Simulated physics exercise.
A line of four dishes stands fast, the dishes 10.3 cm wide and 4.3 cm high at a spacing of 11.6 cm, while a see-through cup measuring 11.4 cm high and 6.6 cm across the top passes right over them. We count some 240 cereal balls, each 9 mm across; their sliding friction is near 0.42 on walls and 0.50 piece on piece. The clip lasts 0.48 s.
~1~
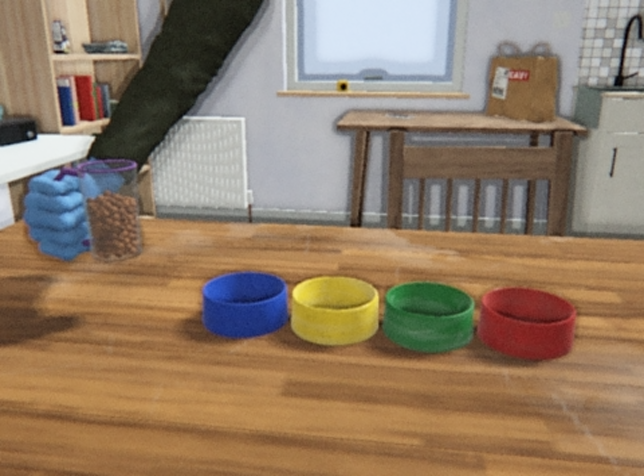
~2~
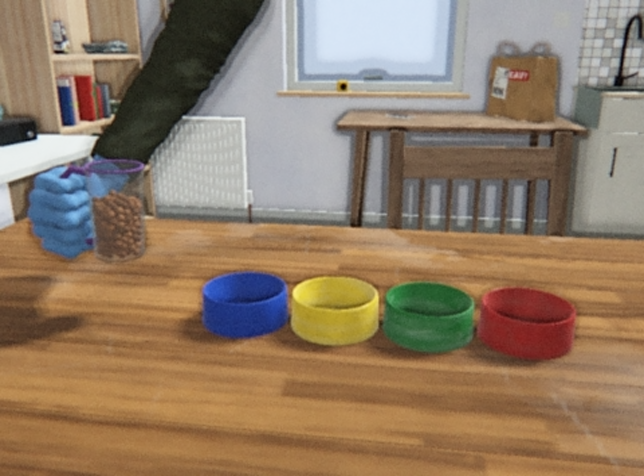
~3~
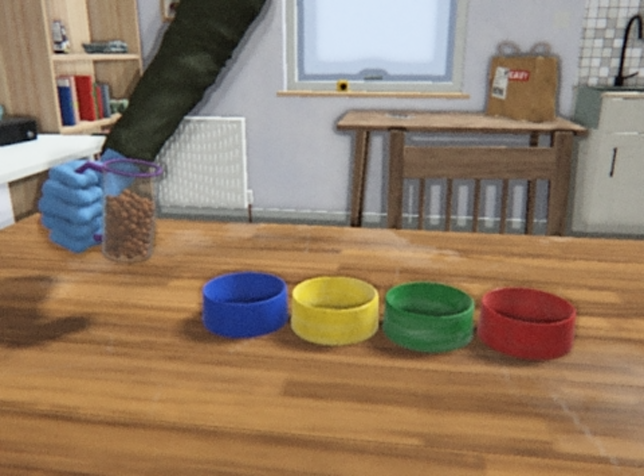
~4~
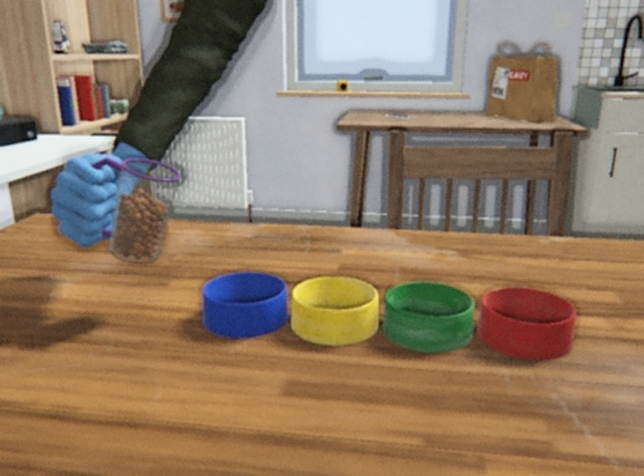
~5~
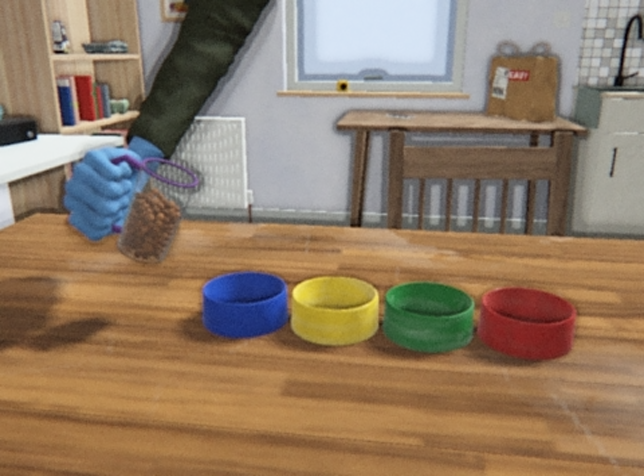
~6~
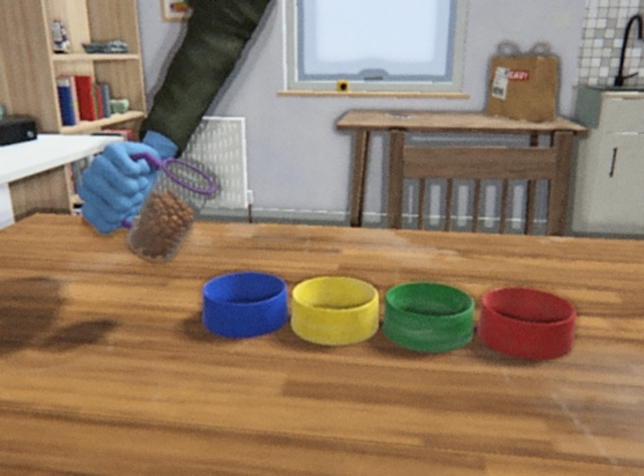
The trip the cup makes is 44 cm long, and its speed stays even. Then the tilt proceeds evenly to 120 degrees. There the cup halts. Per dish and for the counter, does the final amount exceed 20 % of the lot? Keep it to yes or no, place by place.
Place by place: Red no, blue no, green yes, yellow no, counter no.
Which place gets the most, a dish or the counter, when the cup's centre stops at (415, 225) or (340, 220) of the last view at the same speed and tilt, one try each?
Try 1 - green; try 2 - green.
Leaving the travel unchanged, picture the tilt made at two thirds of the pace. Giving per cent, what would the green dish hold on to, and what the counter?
In that case I'd put green at 10 and the counter at 10.
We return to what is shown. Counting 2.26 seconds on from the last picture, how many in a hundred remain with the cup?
It should be near 0 per cent.
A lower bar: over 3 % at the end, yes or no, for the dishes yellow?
Result for yellow: Yes, it does.
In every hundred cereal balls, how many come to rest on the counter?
Close to 10 per cent, give or take.
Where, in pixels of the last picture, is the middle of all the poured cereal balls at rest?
Close to pixel (433, 319).
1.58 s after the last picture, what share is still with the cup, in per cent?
That would be some 0 per cent.
Then, 0.95 s after the last picture, tilt 106 degrees; cup holds 100 %.
Then, 1.58 s after the last picture, tilt 120 degrees; cup holds 0 %, green 85 %, yellow 10 %.
Then, 2.26 s after the last picture, tilt 120 degrees; cup holds 0 %, green 85 %, yellow 10 %.
In the end, red 0 %, blue 0 %, green 85 %, yellow 10 %, counter 10 %.
